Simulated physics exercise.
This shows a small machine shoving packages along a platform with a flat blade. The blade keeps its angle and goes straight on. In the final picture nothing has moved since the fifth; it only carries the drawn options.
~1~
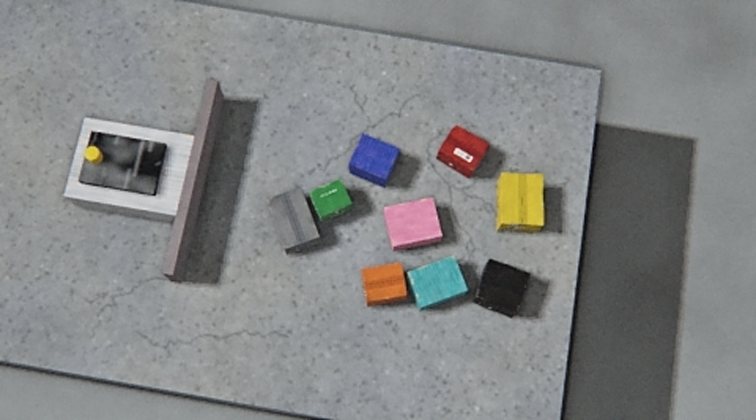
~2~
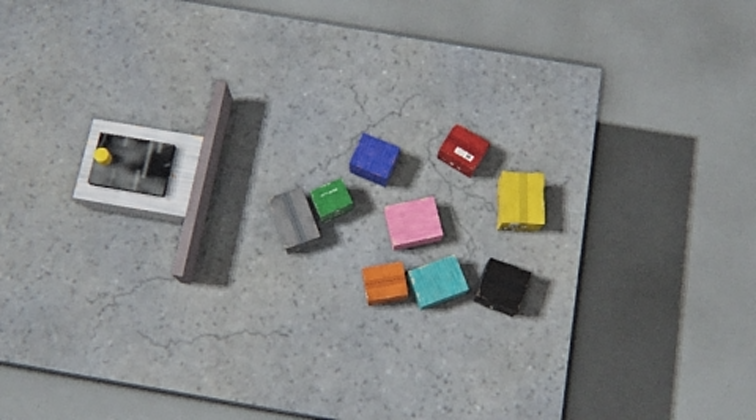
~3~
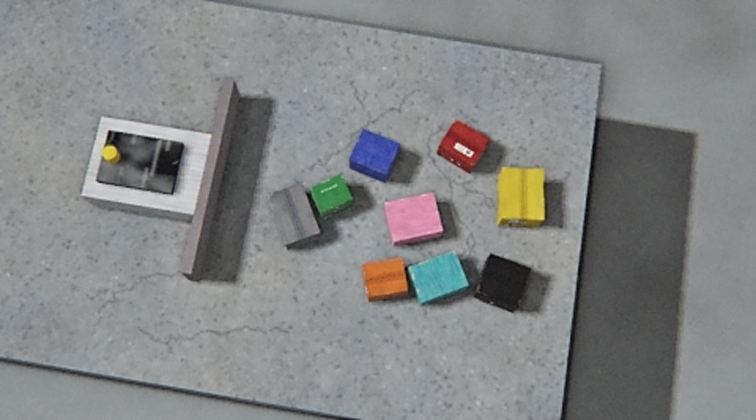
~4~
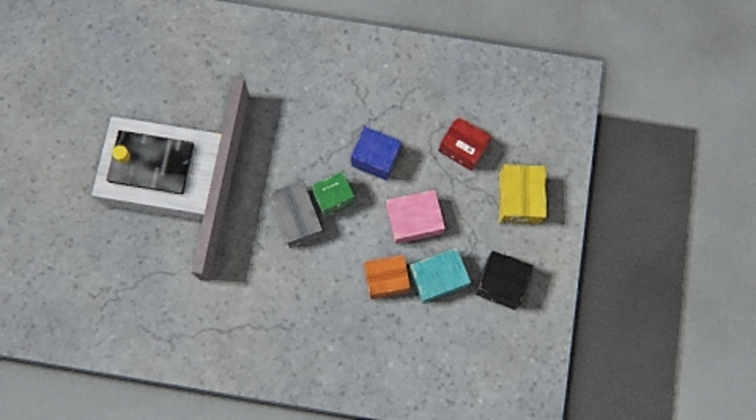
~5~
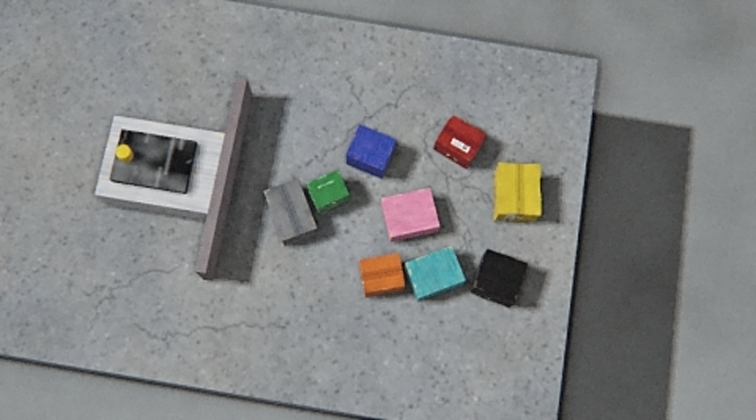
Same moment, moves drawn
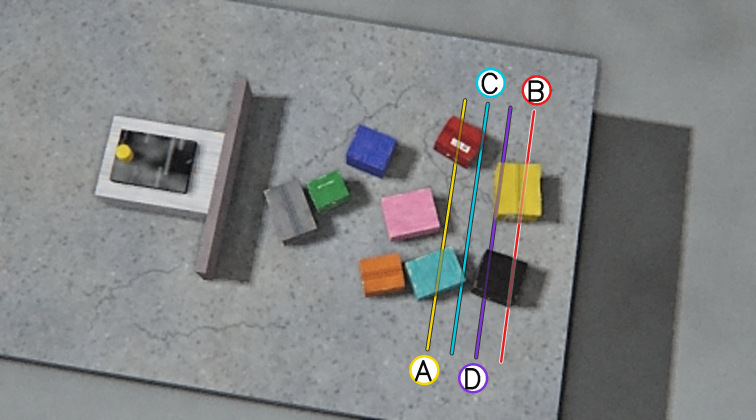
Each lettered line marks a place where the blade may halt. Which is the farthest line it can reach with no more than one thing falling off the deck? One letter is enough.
As far as mark D.
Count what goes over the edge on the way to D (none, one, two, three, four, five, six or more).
In all, one.
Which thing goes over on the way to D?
The black parcel.
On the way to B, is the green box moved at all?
Yes.
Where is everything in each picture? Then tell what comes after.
In the first frame, turquoise crate (436, 284); grey parcel (294, 221); blue crate (374, 161).
In the second frame, robot (138, 165); orange parcel (385, 284).
In the third frame, robot (147, 163); green box (332, 197).
In the fourth frame, robot (157, 163); red parcel (465, 144).
In the fifth frame, robot (160, 162); turquoise crate (434, 274); grey parcel (291, 213); blue crate (371, 152).
On the copy, A at (447, 221); B at (518, 232); C at (470, 224); D at (494, 228).
On D. First, robot (257, 178); grey parcel (339, 233); green box (362, 190).
Then, robot (354, 194); black parcel (559, 287); turquoise crate (512, 290).
Finally, robot (432, 206); black parcel over the edge; yellow parcel (576, 186); one fallen.
By contrast, A is within the limit but short; B drops three; C is within the limit but short.
